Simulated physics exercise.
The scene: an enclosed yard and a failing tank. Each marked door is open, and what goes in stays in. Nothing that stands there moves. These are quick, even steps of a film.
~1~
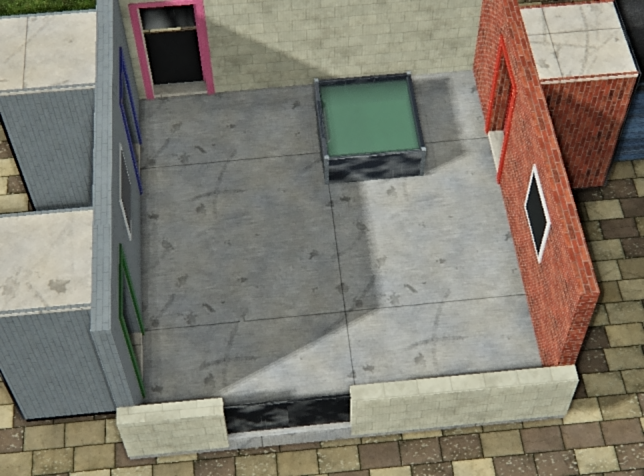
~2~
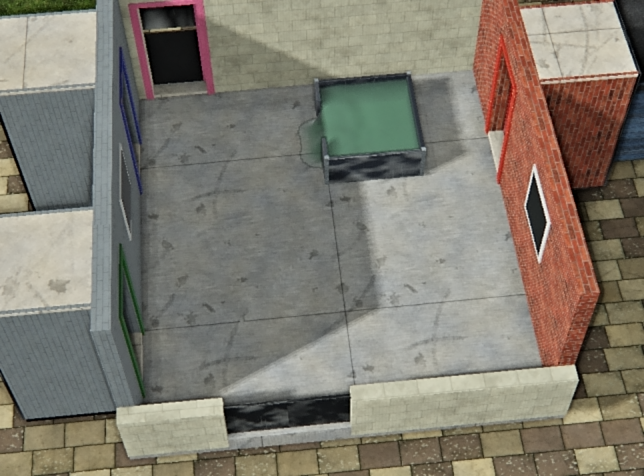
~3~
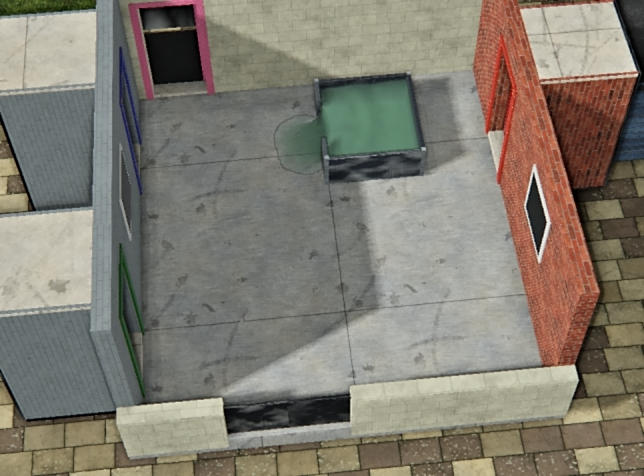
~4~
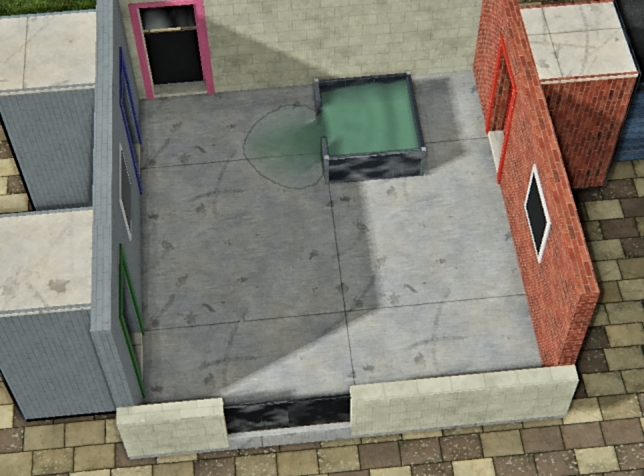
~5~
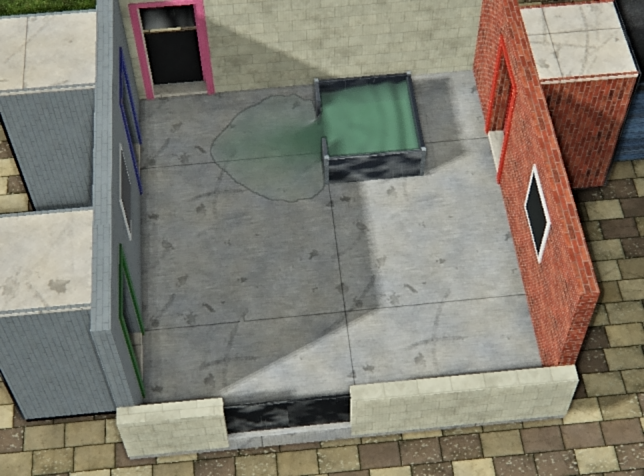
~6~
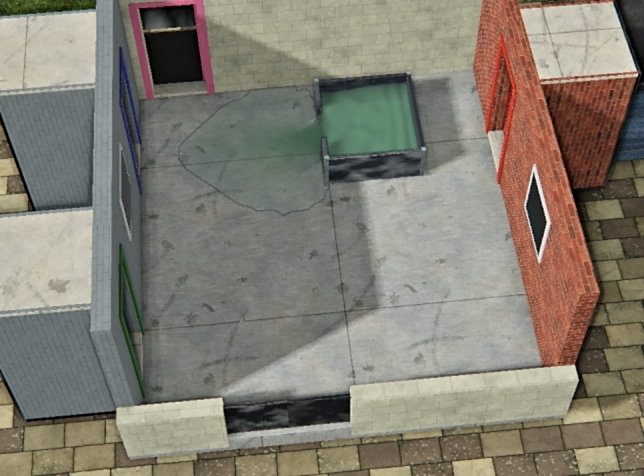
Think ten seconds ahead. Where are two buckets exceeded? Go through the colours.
In the end: The red door admits no more than that; the green door admits no more than that; the blue door lets in a lot; the pink door lets in a lot.
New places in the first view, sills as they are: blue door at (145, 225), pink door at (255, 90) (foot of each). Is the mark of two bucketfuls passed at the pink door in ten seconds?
My reading: Pink is under.
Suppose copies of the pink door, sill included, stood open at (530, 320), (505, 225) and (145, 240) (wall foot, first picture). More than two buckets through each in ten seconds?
In turn: Lets less in, is under, floods.
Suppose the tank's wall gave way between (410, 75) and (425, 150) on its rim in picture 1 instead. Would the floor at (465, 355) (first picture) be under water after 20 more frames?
Verdict: Under water.
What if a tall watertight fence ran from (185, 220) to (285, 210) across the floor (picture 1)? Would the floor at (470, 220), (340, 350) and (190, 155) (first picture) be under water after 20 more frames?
As listed: Free of water, free of water, under water.
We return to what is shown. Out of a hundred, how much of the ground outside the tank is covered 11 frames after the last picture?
I make it 30 per cent.
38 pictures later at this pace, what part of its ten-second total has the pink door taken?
Close to 95 %.
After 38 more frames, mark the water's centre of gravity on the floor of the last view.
Roughly at (245, 226).
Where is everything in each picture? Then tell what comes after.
Still water in the water tank at (369, 118), in the first frame.
Water pours out at (323, 137) and has run to (309, 124), in the second frame.
The front is at (280, 132), out from the gap at (323, 137), in the third frame.
The front is at (248, 146), out from the gap at (323, 137), in the fourth frame.
The front is at (218, 143), out from the gap at (323, 136), in the fifth frame.
The front is at (185, 149), out from the gap at (323, 136), in the sixth frame.
A moment on, water covers 25 % of the floor; the red door not reached, the green door not reached, the blue door under two buckets in, the pink door wet at the sill, nothing in.
Next, water covers 30 % of the floor; the red door not reached, the green door not reached, the blue door over two buckets in, the pink door under two buckets in.
Then, water covers 35 % of the floor; the red door not reached, the green door wet at the sill, nothing in, the blue door far over two buckets in, the pink door over two buckets in.
Later, water covers 45 % of the floor; the red door not reached, the green door wet at the sill, nothing in, the blue door far over two buckets in, the pink door over two buckets in.
In the end, water covers 65 % of the floor; the red door not reached, the green door wet at the sill, nothing in, the blue door far over two buckets in, the pink door over two buckets in.
